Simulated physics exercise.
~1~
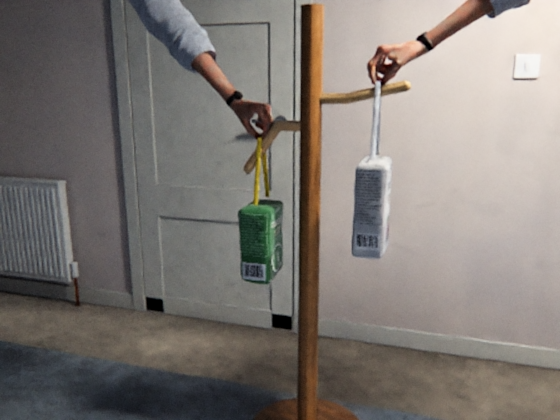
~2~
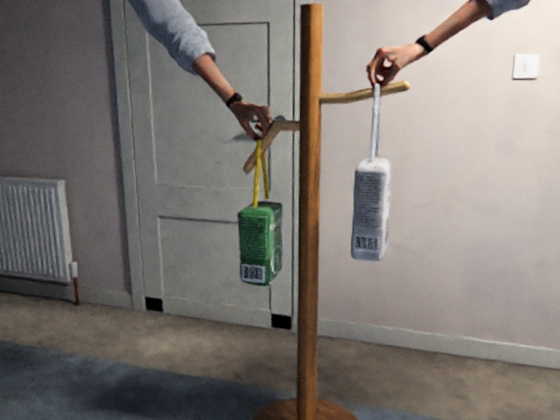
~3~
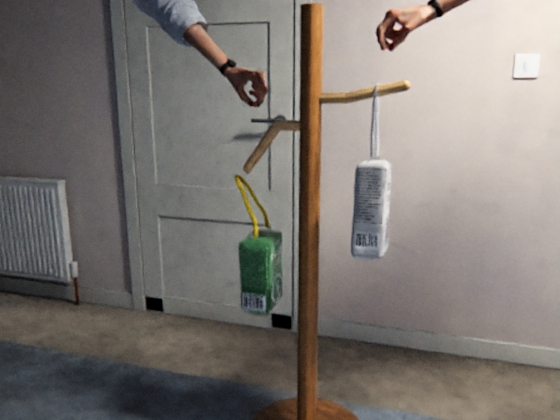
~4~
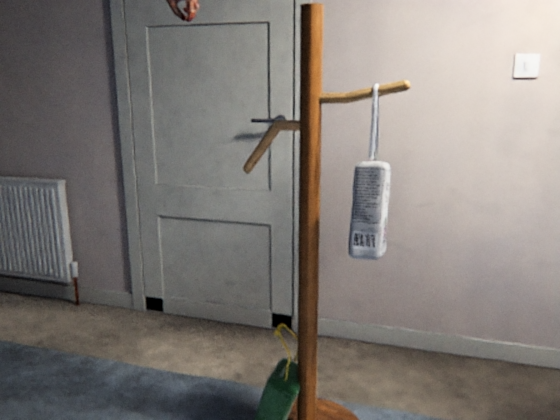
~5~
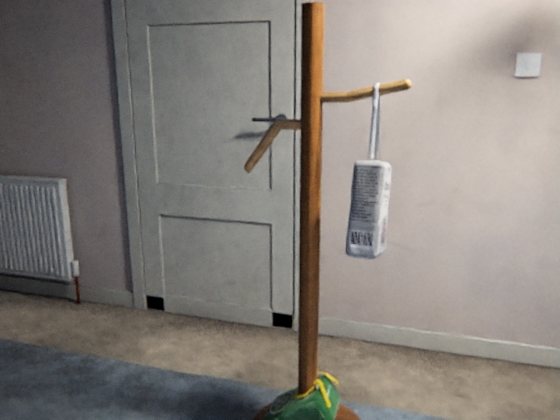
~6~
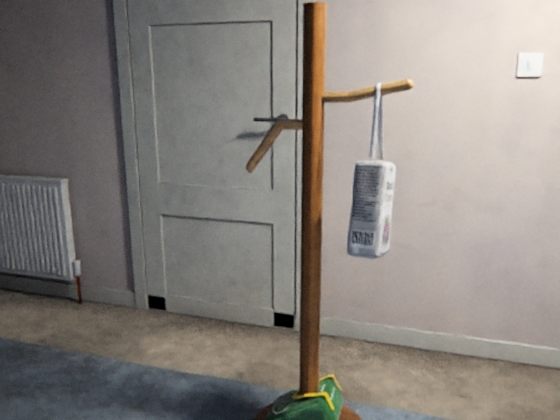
A green sack slid off the drooping left peg of a wooden post as two hands let go and drew back, and it dropped to the floor, slumping at the base, while the white sack stayed hanging from the right peg.
